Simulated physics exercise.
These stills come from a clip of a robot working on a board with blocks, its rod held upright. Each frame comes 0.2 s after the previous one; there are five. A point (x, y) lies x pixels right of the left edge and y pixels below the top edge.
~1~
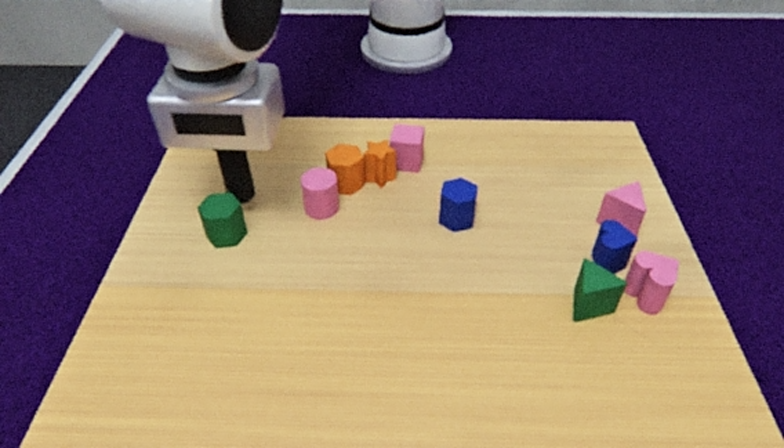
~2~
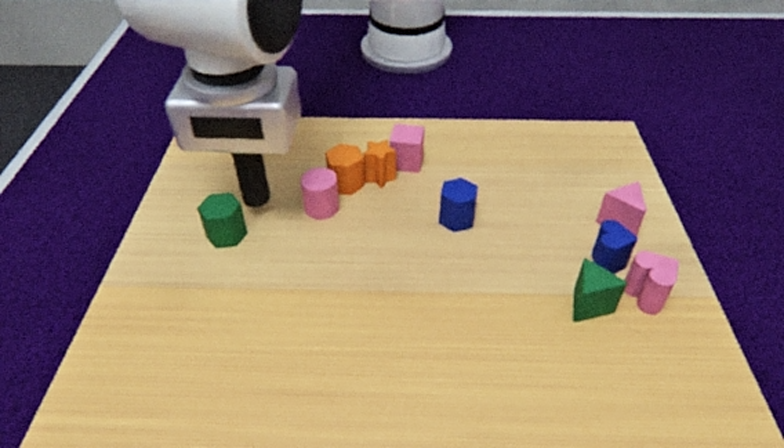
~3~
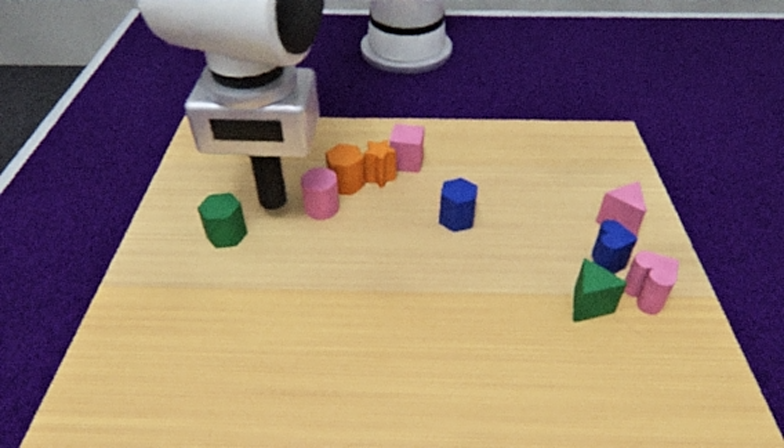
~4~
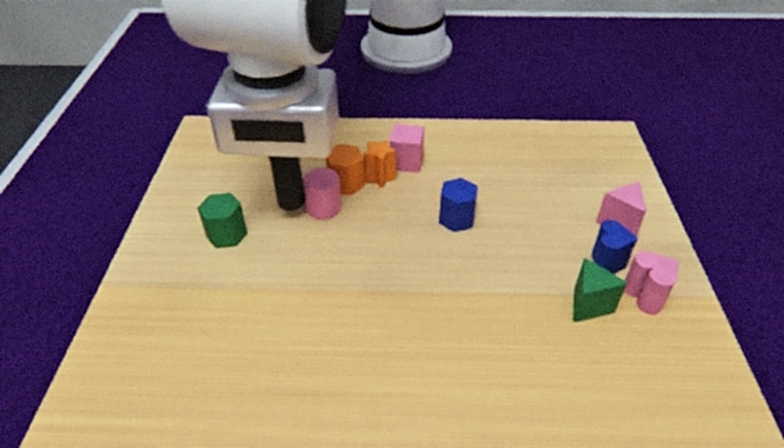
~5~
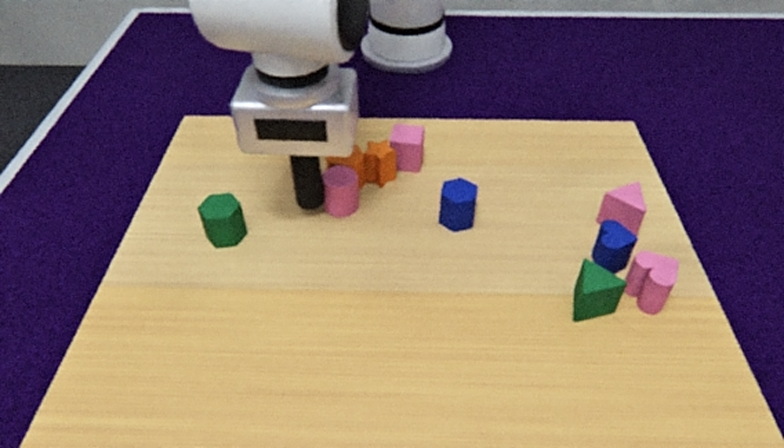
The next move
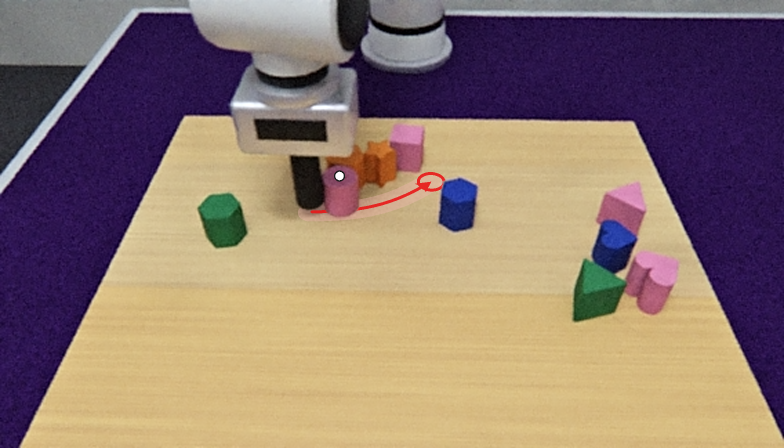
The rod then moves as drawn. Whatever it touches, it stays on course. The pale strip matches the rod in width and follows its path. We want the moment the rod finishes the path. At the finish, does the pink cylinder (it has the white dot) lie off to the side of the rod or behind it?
In short: No.
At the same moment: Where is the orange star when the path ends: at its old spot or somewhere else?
Answer: Unmoved.
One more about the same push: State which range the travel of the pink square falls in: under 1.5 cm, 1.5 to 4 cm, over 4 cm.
Short of 1.5 cm.
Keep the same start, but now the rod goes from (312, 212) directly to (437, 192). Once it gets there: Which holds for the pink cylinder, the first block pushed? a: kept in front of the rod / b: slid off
Option a.
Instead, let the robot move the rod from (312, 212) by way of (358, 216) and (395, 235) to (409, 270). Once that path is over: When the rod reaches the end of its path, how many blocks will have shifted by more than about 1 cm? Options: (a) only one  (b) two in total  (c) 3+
a.
Path on the board, from (312, 212) through (356, 209) and (398, 199) to (431, 182); the dot is on the pink cylinder.
The first path, step by step. One third of the way, rod (356, 199); pink cylinder (384, 170).
Two thirds of the way, rod (398, 188); pink cylinder (421, 156).
At the end, rod (432, 172); pink cylinder (453, 140); orange star in place; pink square in place.
